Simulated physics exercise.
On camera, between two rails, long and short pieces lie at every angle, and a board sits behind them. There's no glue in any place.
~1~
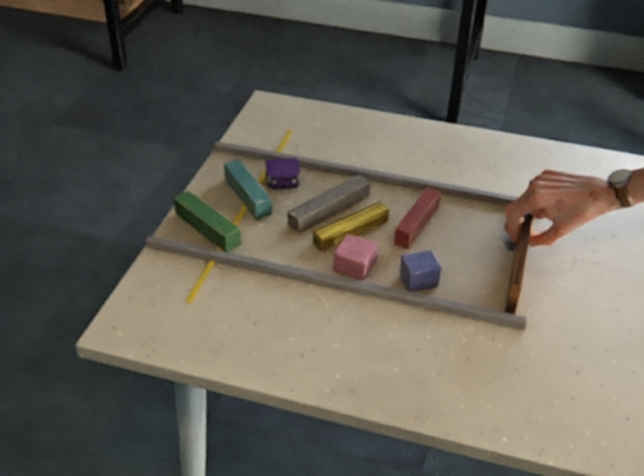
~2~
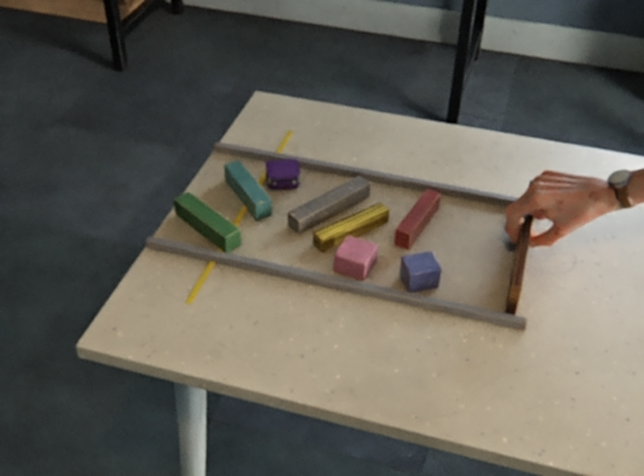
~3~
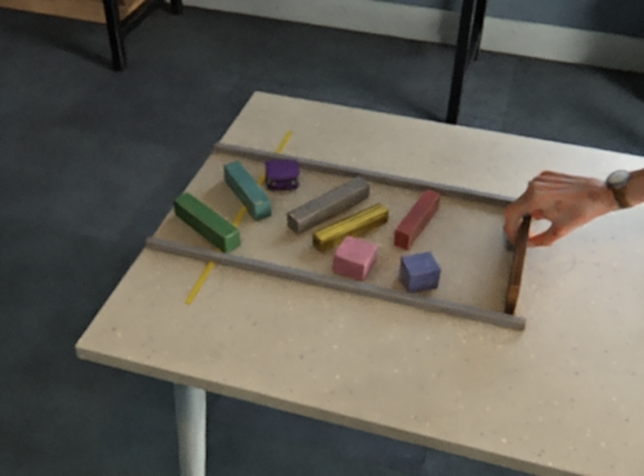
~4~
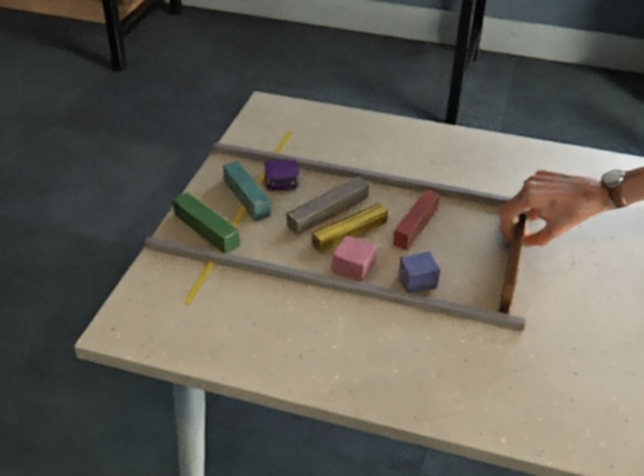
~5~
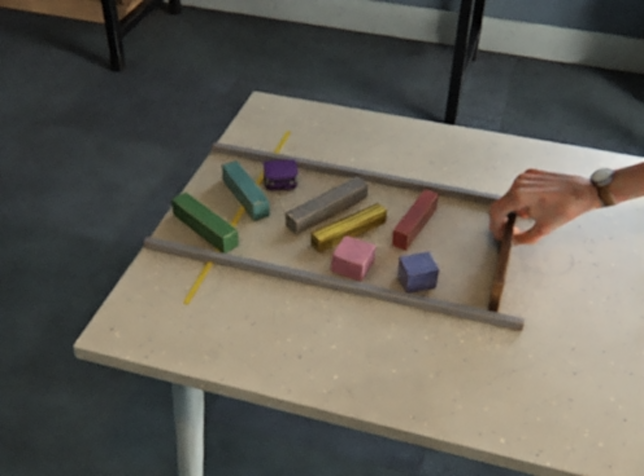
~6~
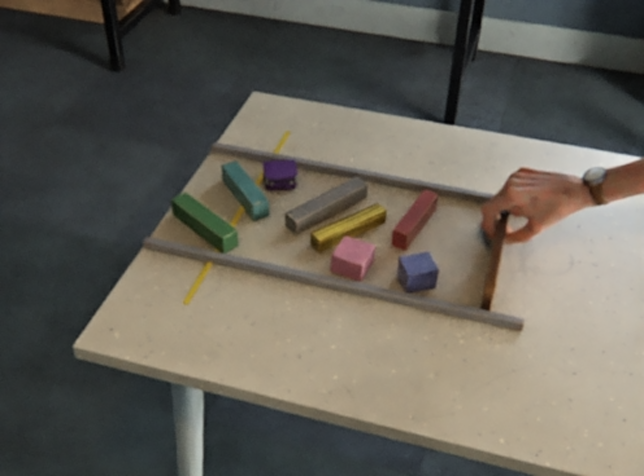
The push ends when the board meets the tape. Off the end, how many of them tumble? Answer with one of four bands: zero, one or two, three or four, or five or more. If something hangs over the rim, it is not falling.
One or two.
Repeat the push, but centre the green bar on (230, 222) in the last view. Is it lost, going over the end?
In that case it goes down.
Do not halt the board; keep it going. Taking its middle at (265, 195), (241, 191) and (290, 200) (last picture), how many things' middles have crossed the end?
First 0, then 2, finally 0.
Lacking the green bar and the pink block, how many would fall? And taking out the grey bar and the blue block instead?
1 in the first try, 0 in the second.
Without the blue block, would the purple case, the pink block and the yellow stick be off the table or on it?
I'd say the purple case stays where it is, the pink block stays where it is, and the yellow stick stays where it is.
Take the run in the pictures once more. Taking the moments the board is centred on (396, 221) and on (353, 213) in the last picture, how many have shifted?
Tally at point one: 4; at point two: 5.
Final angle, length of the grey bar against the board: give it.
It is near 10° out of line.
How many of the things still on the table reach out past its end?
I'd put it at 1.
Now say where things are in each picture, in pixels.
In the first frame, green bar (207, 221); turquoise bar (247, 189); purple case (283, 175); board (522, 245); tape (246, 205).
In the second frame, turquoise bar (248, 189); yellow stick (352, 226).
In the third frame, purple case (283, 176); blue block (420, 272).
In the fourth frame, green bar (206, 222); grey bar (329, 205).
In the fifth frame, turquoise bar (245, 190); pink block (354, 258).
In the sixth frame, green bar (204, 222); turquoise bar (245, 190); purple case (280, 176); board (499, 242); tape (244, 207).
Soon after, none off yet; green bar at rest near (204, 222); turquoise bar at rest near (245, 190); purple case at rest near (280, 176).
Then, none off yet; green bar moved a little near (175, 214); turquoise bar moved a little near (213, 176); purple case moved about its own width near (246, 164).
At rest, the number that fall off is one or two; fallen, turquoise bar and green bar.
